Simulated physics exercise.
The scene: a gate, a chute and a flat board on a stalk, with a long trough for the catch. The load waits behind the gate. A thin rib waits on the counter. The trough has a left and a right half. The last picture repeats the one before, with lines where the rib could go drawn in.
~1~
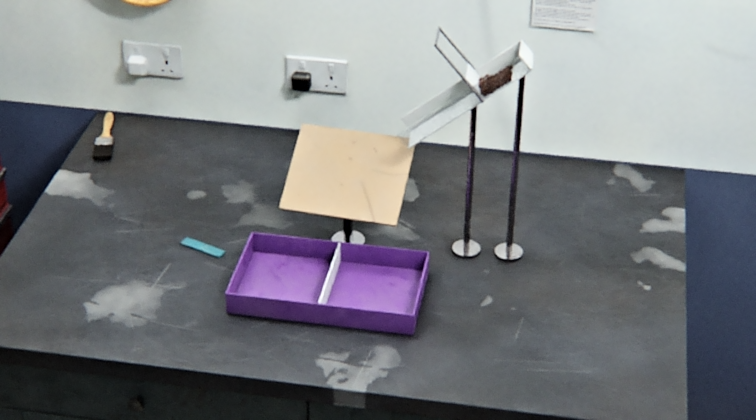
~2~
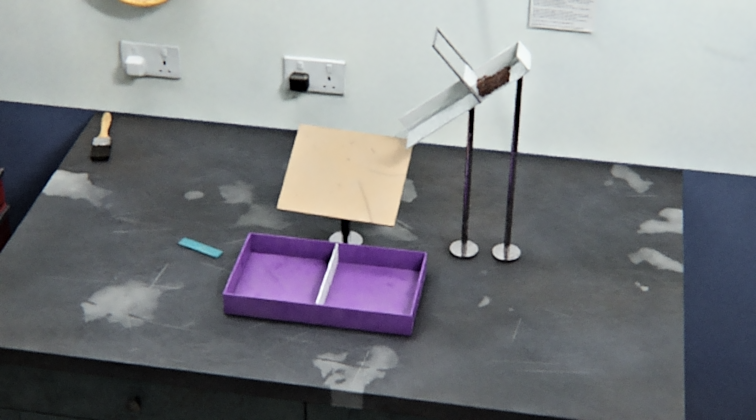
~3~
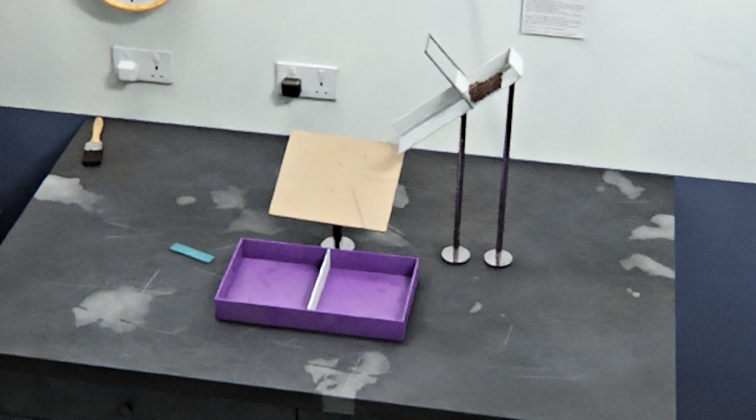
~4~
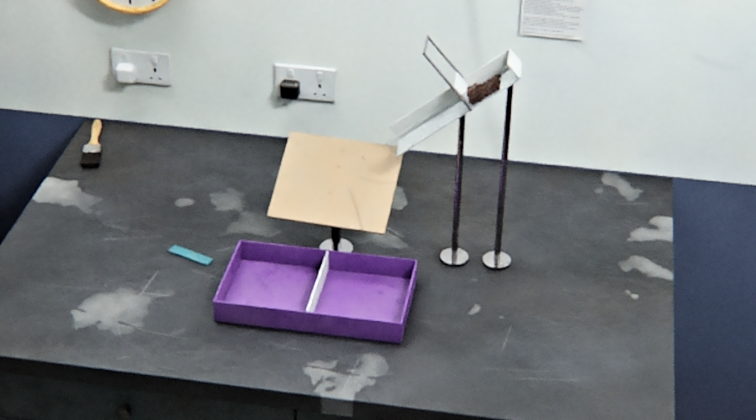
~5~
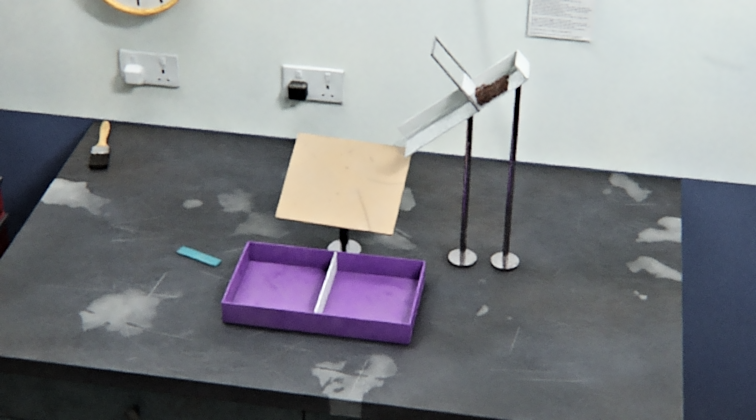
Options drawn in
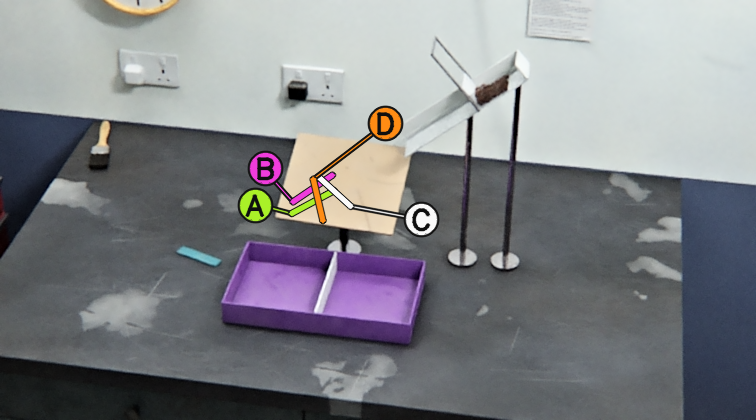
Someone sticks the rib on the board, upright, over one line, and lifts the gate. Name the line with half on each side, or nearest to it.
D.
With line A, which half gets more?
More lands on the left.
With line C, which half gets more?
The right half.
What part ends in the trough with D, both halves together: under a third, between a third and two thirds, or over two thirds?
It is over two thirds.
On the marked copy, line A from (334, 190) to (291, 213); line B from (332, 175) to (292, 201); line C from (318, 176) to (350, 206); line D from (313, 179) to (322, 220).
Choosing A, of what is caught, most in the left half, about a quarter in the right.
Choosing B, of what is caught, most in the left half, a small part in the right.
Choosing C, of what is caught, about a quarter in the left half, most in the right.
Choosing D, of what is caught, about half in the left half, about half in the right.
